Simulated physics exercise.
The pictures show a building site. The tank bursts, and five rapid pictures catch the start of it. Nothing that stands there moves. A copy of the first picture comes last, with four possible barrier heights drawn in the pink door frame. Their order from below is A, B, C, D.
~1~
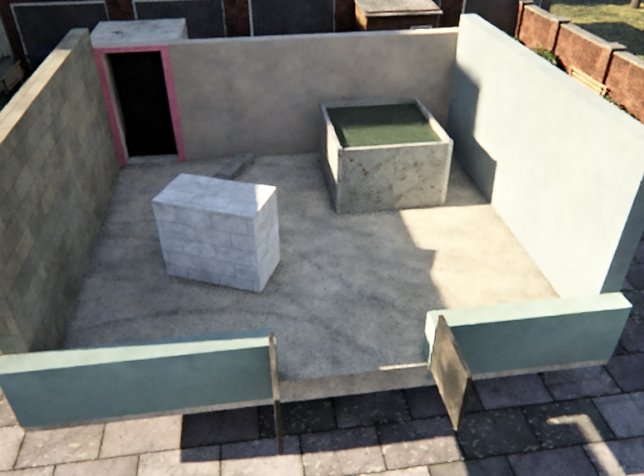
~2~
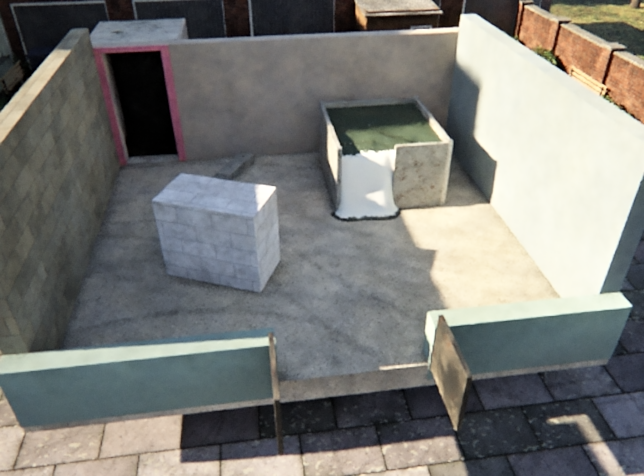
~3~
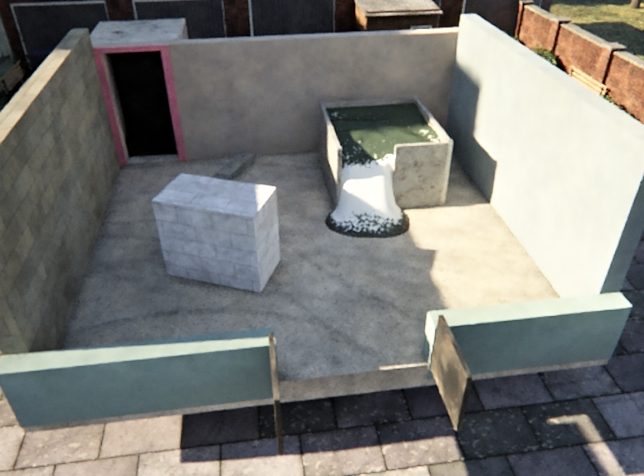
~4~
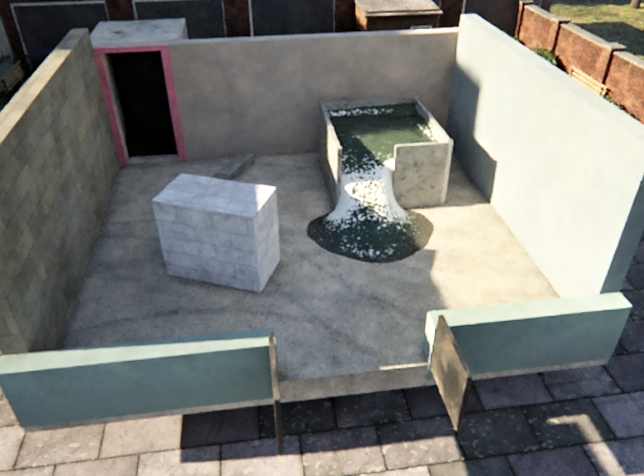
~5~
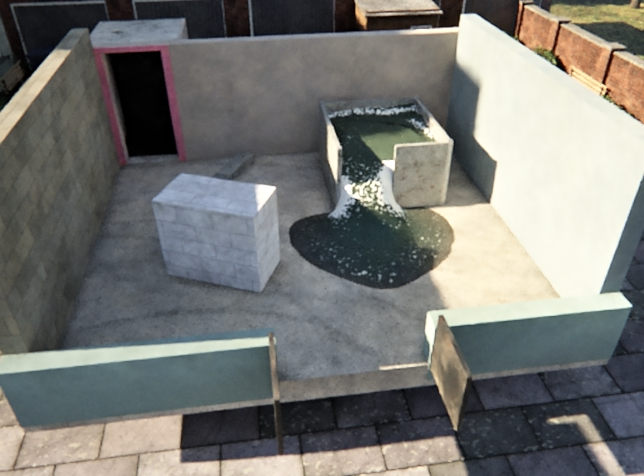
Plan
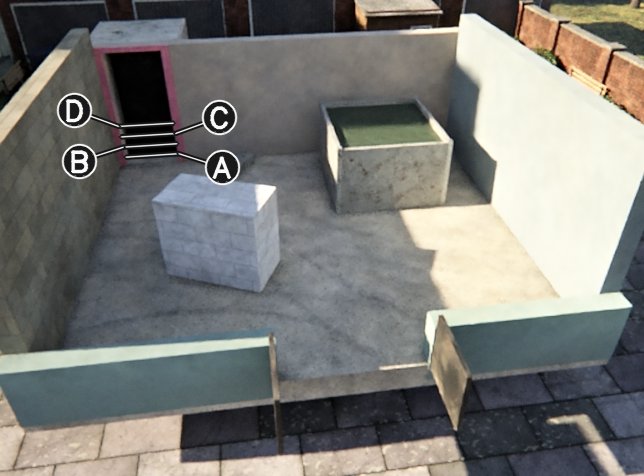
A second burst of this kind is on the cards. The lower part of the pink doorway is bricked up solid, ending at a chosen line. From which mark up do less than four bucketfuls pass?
I would pick height A.
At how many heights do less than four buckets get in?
All four.
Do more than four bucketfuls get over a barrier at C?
No, not at all.
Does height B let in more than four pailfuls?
No.
On the marked copy, A at (152, 155); B at (150, 145); C at (148, 135); D at (146, 124); from the bottom up A, B, C, D.
For height A, nothing gets over.
For height B, nothing gets over.
For height C, nothing gets over.
For height D, nothing gets over.
